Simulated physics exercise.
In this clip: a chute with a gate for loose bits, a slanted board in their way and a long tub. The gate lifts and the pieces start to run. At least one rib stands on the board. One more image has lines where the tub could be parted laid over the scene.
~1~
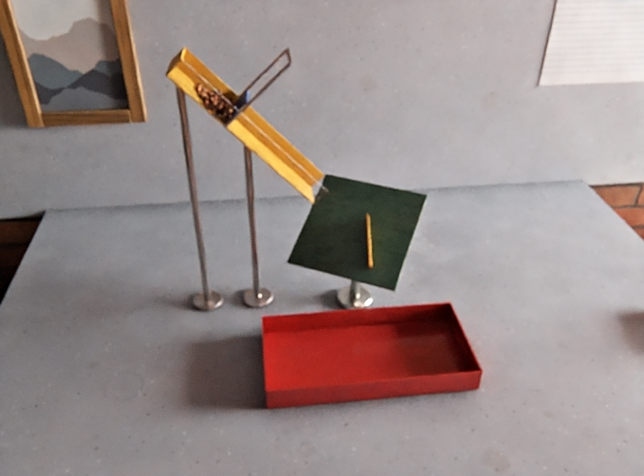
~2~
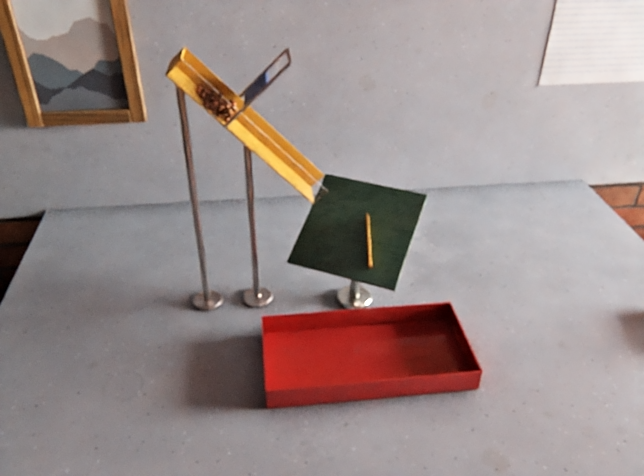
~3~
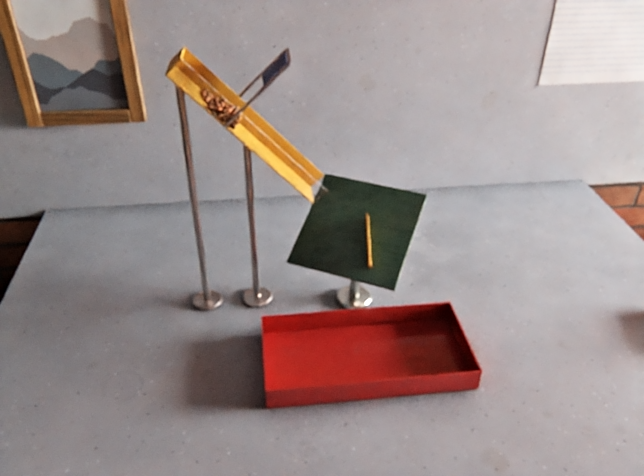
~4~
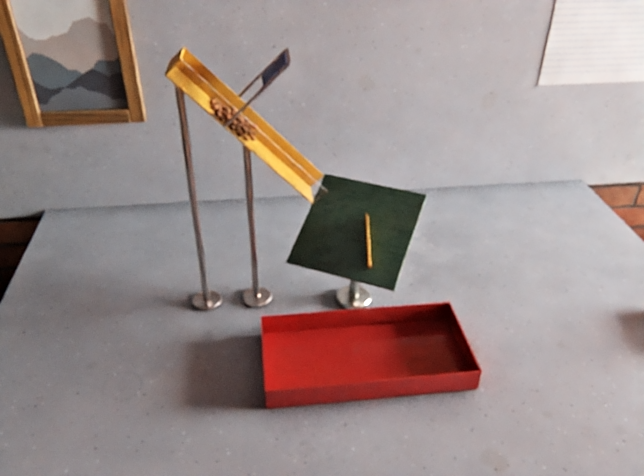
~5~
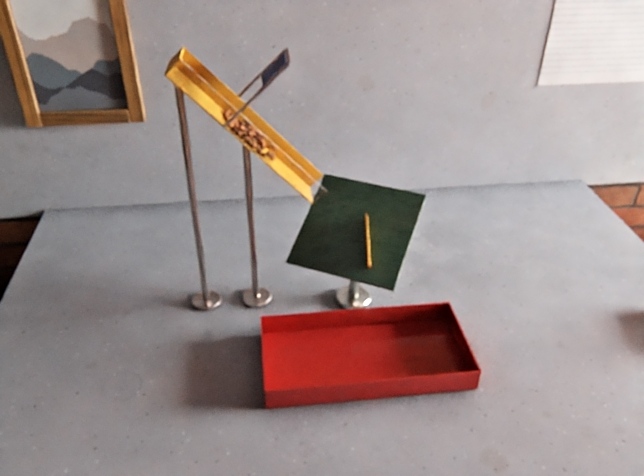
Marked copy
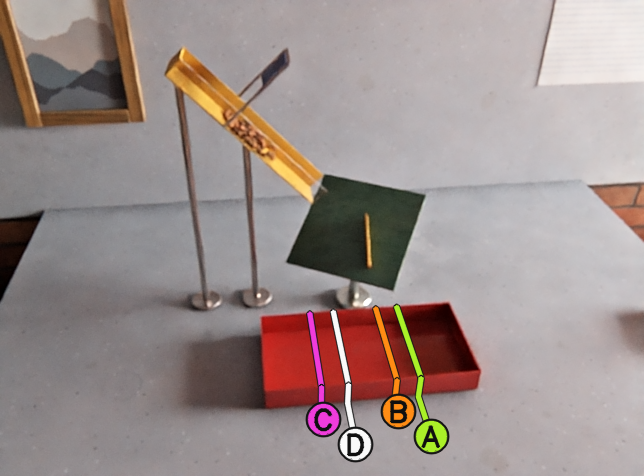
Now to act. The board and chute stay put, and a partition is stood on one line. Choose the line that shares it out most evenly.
D beats the others.
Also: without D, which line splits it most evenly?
The answer is C.
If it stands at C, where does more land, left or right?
More lands on the right.
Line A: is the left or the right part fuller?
Left.
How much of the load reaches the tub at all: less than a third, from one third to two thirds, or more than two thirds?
It is more than two thirds.
On the marked copy, line A crosses the front rim at (420, 377); line B crosses the front rim at (396, 379); line C crosses the front rim at (321, 386); line D crosses the front rim at (348, 383).
Choosing A, of what is caught, almost all on the left of the divider, just a few on the right.
Choosing B, of what is caught, almost all on the left of the divider, just a few on the right.
Choosing C, of what is caught, roughly a quarter on the left of the divider, the larger part on the right.
Choosing D, of what is caught, roughly half on the left of the divider, roughly half on the right.
